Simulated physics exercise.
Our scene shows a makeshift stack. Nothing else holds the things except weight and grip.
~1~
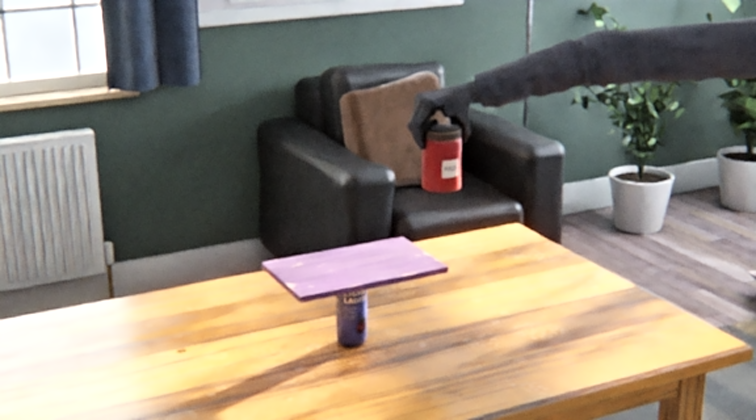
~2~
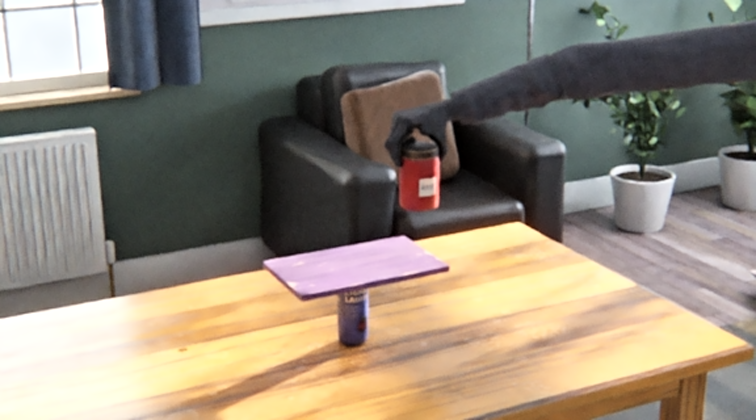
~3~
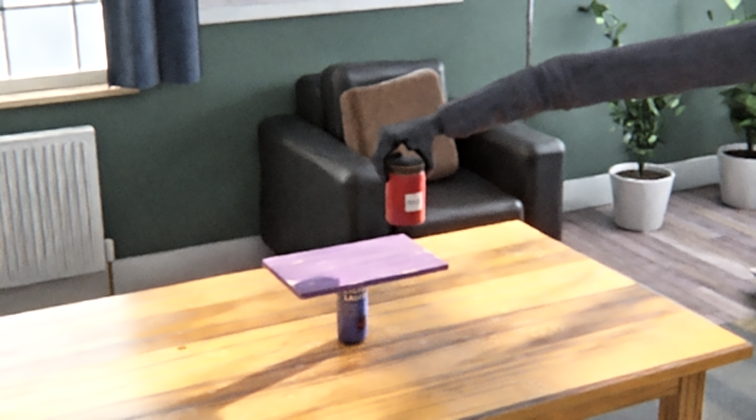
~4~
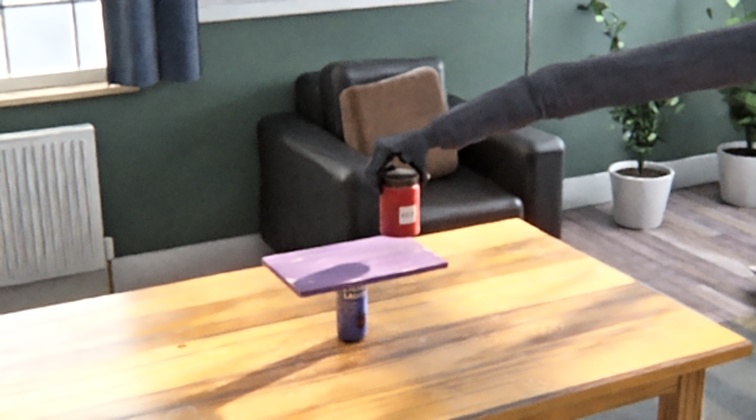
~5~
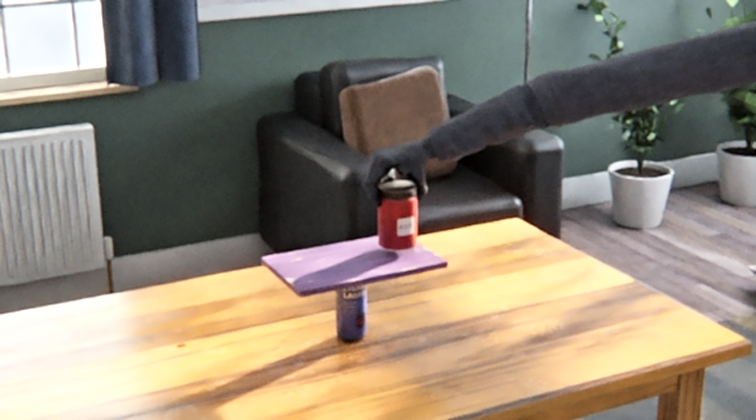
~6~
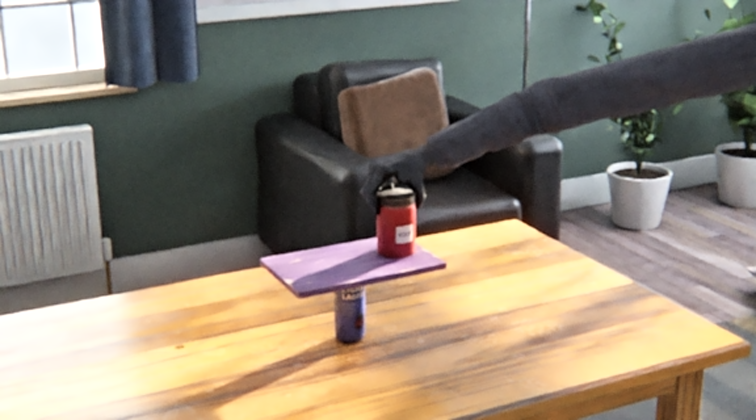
In a living room, a dark-sleeved arm lowers a red jar onto a raised purple board.
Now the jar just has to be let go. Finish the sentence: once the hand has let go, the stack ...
The stack tumbles.
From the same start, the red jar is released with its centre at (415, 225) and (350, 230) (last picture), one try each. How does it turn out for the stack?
First release - toppled; second release - upright.
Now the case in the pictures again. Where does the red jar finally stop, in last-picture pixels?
Look near (459, 291) in the final picture.
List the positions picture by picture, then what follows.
The first picture shows on its way; red jar (442, 158); purple board (355, 268).
The second picture shows on its way; red jar (419, 176); purple board (356, 267).
The third picture shows on its way; red jar (405, 191); purple board (355, 265).
The fourth picture shows on its way; red jar (400, 203); purple board (355, 263).
The fifth picture shows on its way; red jar (397, 215); purple board (354, 262).
The sixth picture shows in place under the hand; red jar (396, 223); purple board (353, 264).
Then, 0.40 s on from there, red jar now fallen; purple board turned 54° from how it was put.
Then, 0.50 s on from there, purple board turned 63° from how it was put.
Then, 0.70 s on from there, purple board now fallen; blue can turned 37° from how it was put.
Then, 0.80 s on from there, blue can now fallen.
In the end, fallen, red jar, purple board and blue can. At the end, from the last picture's camera, red jar near (459, 291). The stack loses its balance.
